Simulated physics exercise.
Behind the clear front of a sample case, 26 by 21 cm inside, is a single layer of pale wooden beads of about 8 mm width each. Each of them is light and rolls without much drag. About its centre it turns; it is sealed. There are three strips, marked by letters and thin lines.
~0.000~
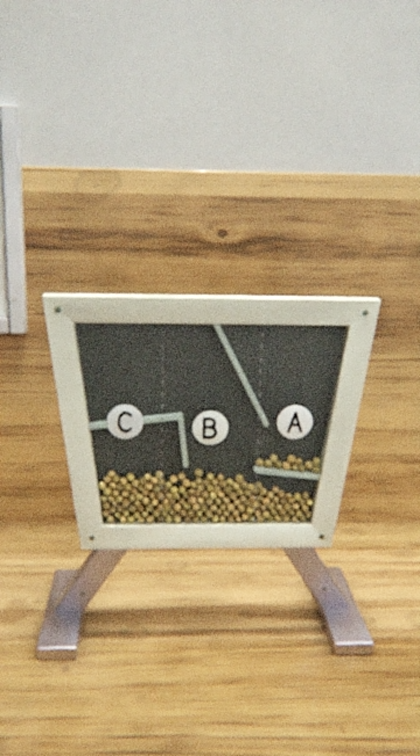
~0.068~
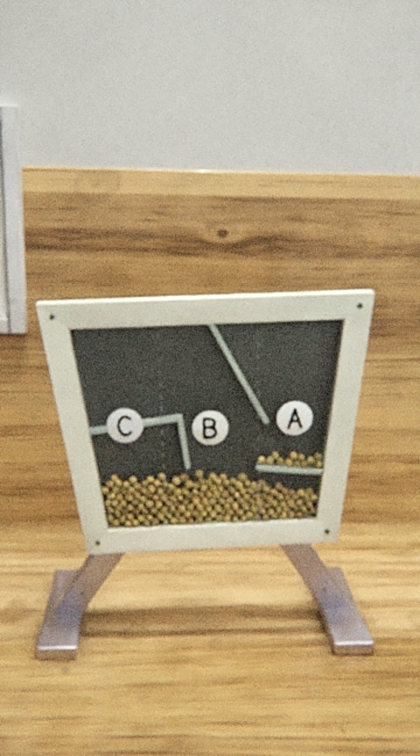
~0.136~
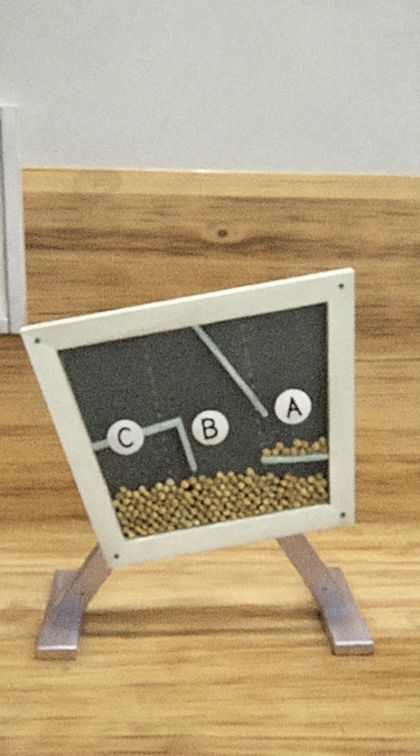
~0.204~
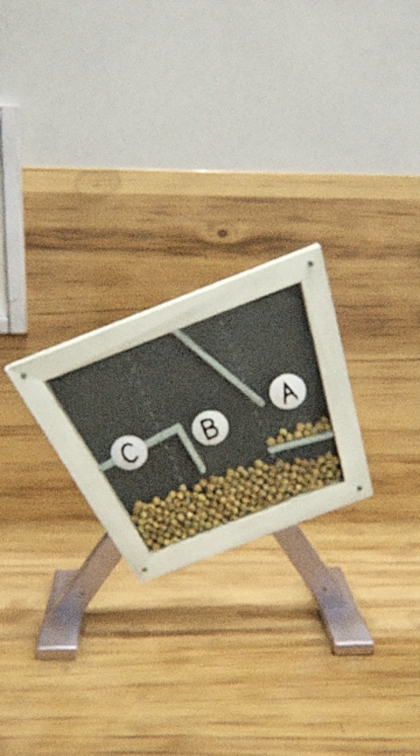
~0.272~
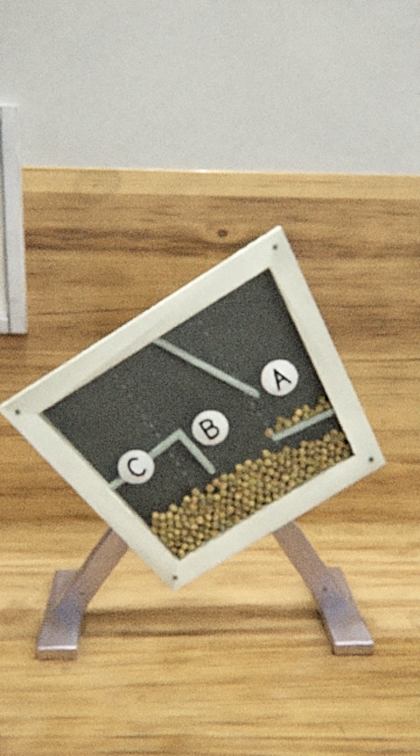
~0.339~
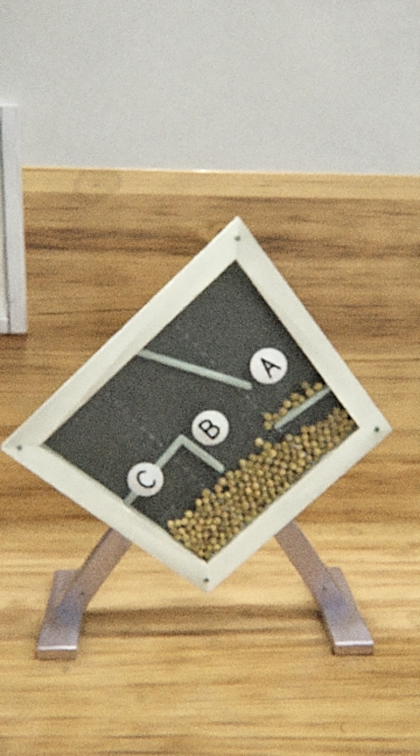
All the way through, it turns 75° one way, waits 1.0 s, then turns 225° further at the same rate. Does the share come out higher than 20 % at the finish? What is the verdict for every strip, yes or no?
Verdicts - strip A: Yes, strip B: Yes, strip C: No.
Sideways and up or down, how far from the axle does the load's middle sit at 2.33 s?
About 6 cm right and 2 cm above.
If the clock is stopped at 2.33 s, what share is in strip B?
Share: About 30 percent.
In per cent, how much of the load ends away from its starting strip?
Roughly 70 per cent.
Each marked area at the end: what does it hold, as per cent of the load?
Final shares, per cent - strip A = 65; strip B = 35; strip C = 0.
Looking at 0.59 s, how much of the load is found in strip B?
About 50 percent.
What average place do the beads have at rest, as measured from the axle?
Offset approx. 1 cm left, 8 cm below.
After 0.59 s, it stands 75° anticlockwise; the beads' middle is 5 cm right of and 5 cm below the centre; A 5 %, B 50 %, C 45 %.
After 2.33 s, it has come round 187° anticlockwise; the beads' middle is 6 cm right of and 2 cm above the centre; B 30 %, C 70 %.
After 3.08 s, it has come round 300° anticlockwise; the beads' middle is 2 cm left of and 7 cm below the centre; A 60 %, B 40 %.
All still by 3.9 s, it has come round 300° anticlockwise; A 65 %, B 35 %, C 0 %.
